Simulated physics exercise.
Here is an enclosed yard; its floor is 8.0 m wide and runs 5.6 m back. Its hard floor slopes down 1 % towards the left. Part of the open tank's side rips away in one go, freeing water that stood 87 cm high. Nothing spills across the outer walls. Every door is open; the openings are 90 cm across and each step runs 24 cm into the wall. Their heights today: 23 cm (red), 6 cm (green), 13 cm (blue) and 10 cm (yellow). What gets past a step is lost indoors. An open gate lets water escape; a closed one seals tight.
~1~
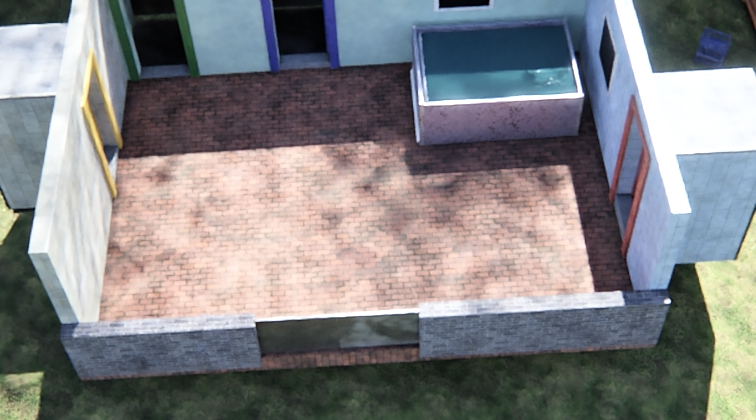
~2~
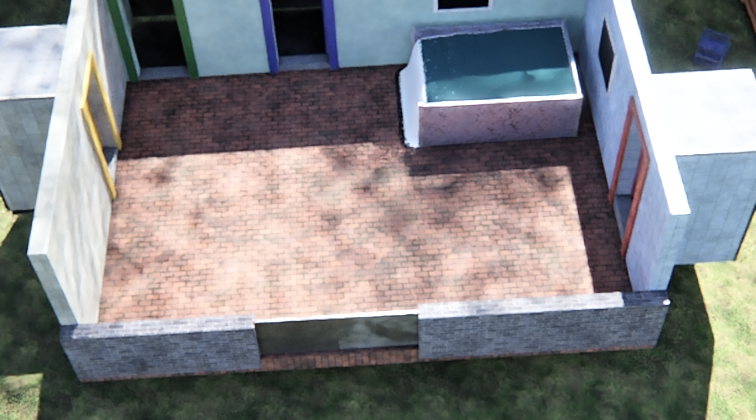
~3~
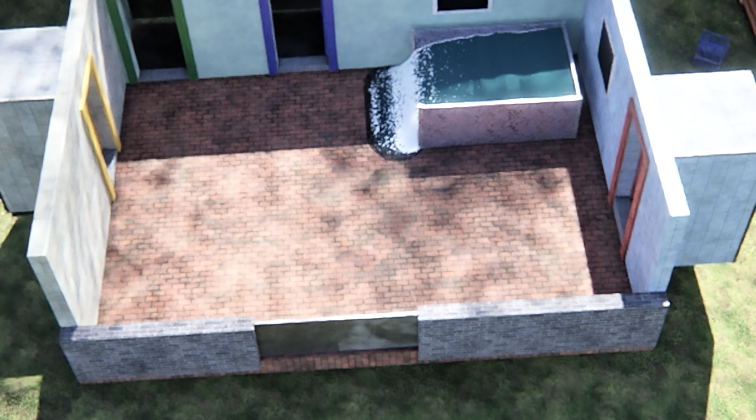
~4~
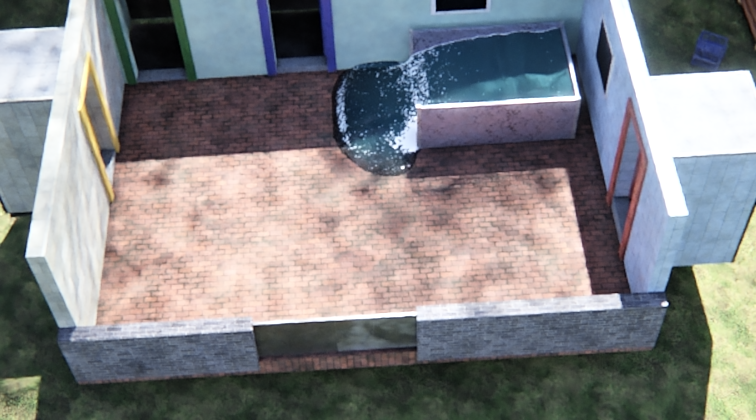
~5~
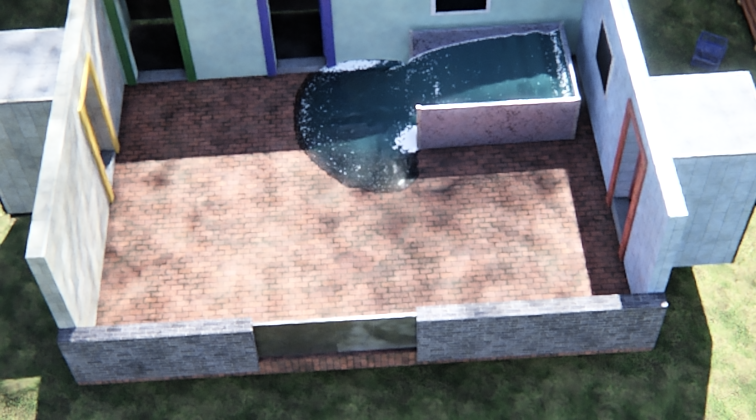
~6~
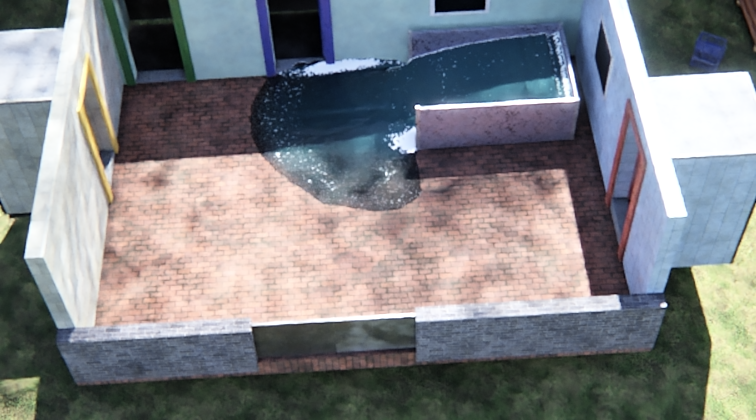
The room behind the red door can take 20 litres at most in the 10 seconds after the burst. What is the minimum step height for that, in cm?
It would have to be roughly 6.5 cm high.
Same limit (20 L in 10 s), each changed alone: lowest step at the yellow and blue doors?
About 30 cm at yellow and 16 cm at blue.
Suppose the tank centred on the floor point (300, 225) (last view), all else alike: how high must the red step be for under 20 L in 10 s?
Then roughly 10.5 cm.
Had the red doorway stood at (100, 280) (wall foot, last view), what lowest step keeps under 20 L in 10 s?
About 17 cm.
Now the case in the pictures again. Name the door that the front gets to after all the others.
It is the red one.
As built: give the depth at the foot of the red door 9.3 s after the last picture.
About 8.5 cm.
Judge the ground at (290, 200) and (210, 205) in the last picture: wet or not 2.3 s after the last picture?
In that order: Wet, flooded.
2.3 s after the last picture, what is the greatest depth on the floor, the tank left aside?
About 43 cm.
Then, 0.7 s after the last picture water covers 40 % of the floor, deepest (36 cm) near (125, 85); it has not reached the red door.
Then, 2.3 s after the last picture water covers 60 % of the floor, deepest (43 cm) near (122, 107); it has not reached the red door.
Then, 9.3 s after the last picture water covers 100 % of the floor, deepest (17 cm) near (571, 56); 9 cm at the red door, 0 litres in over its 23 cm step.
At the red door as built, the water peaked near 12 cm, 6.9 s after the last picture.
With a step of 6 cm, 26 litres would have come in within the 10 s; with 8 cm, 11 litres. So under 20 litres takes about 6.5 cm.
